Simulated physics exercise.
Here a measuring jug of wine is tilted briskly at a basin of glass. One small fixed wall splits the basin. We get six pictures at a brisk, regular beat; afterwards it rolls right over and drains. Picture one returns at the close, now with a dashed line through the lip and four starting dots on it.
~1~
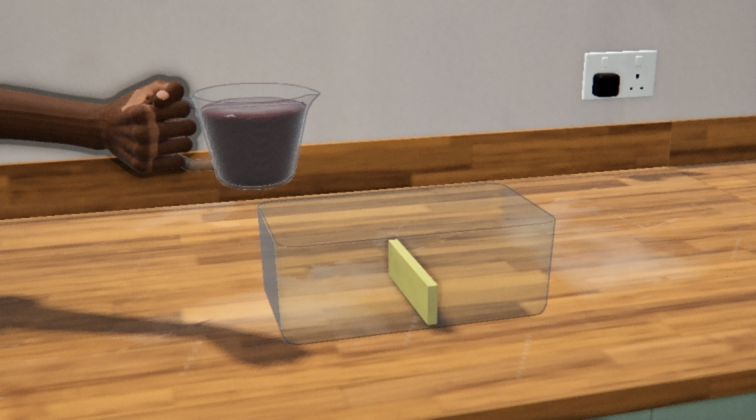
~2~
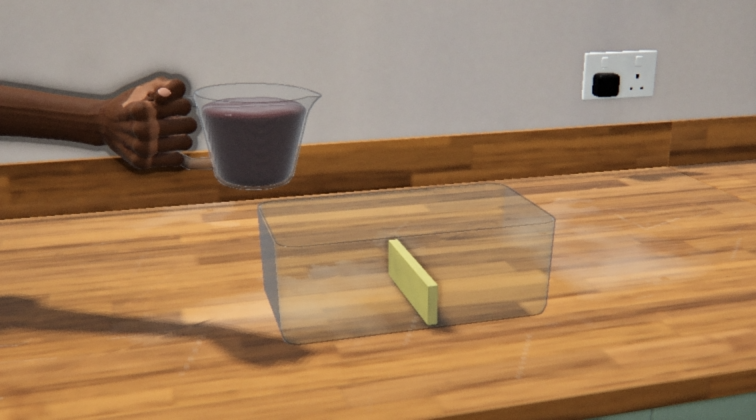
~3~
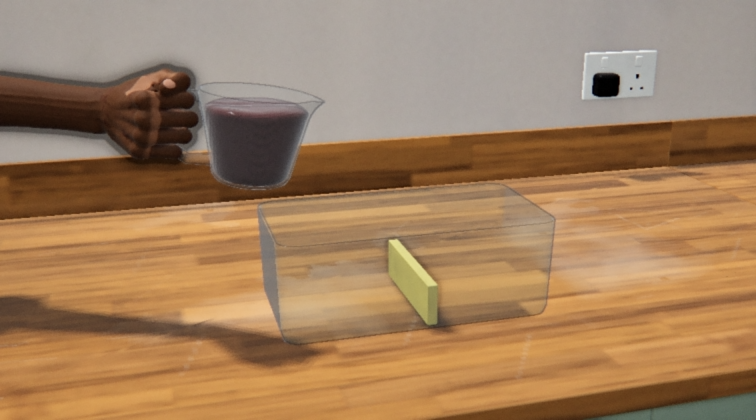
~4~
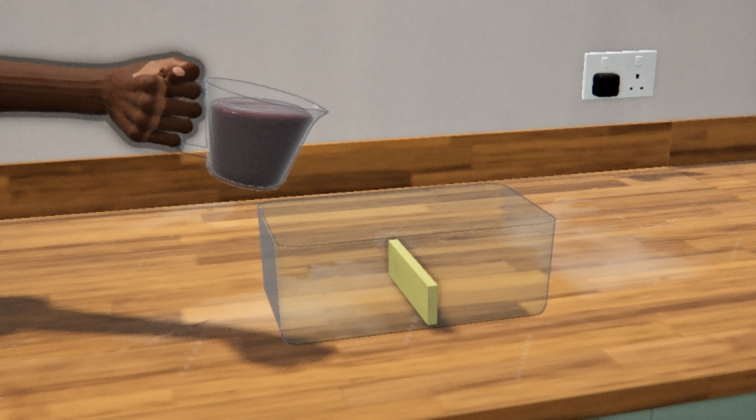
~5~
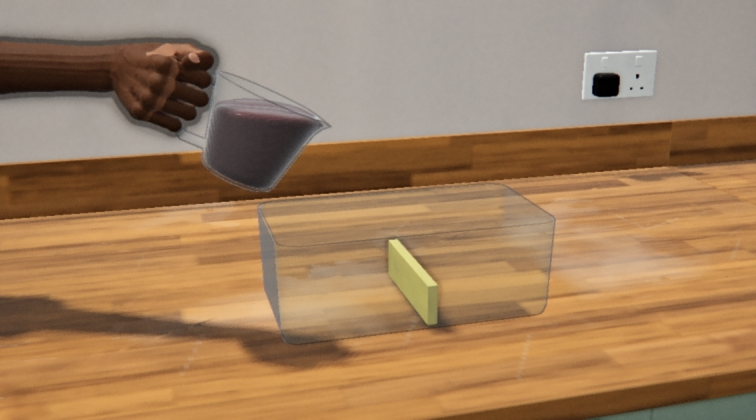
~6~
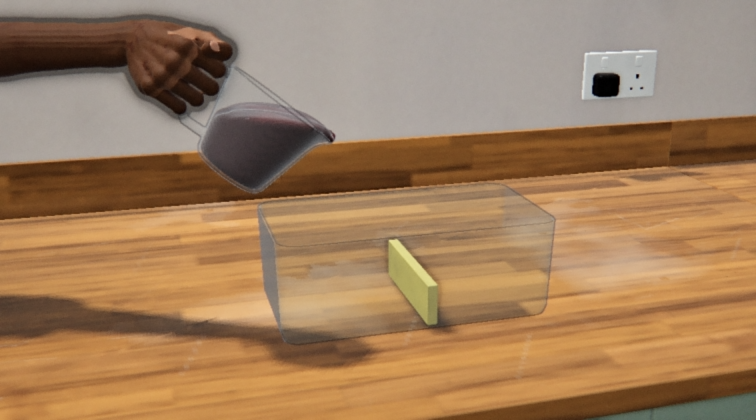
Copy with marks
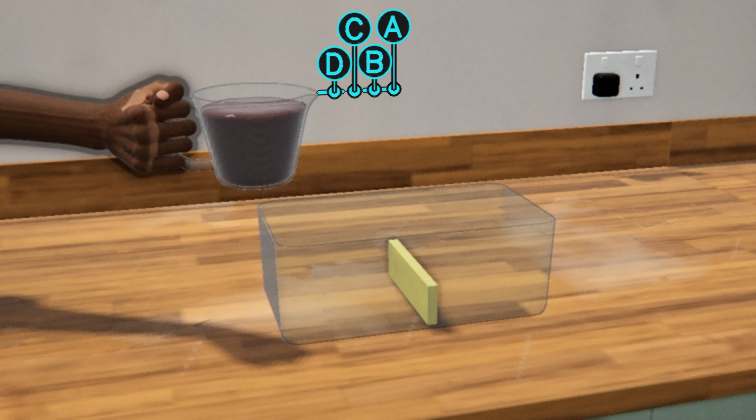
At the start, a hand holds a clear jug of dark purple liquid upright above a clear glass basin with a small yellow wall inside, on a wooden counter. The hand then tilts the jug to the right, more and more steeply, until the liquid reaches the lip.
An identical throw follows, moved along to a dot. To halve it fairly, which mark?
The answer is dot A.
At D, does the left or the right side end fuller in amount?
More ends on the left.
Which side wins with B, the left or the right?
The left one.
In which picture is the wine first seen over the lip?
In picture 6.
In cyan, A at (393, 88); B at (374, 89); C at (354, 90); D at (334, 91).
For dot A, about 50 % ends left of the wall and 47 % right of it; 3 % is lost outside.
For dot B, about 69 % ends left of the wall and 28 % right of it; 3 % is lost outside.
For dot C, about 85 % ends left of the wall and 10 % right of it; 5 % is lost outside.
For dot D, about 87 % ends left of the wall and 10 % right of it; 3 % is lost outside.
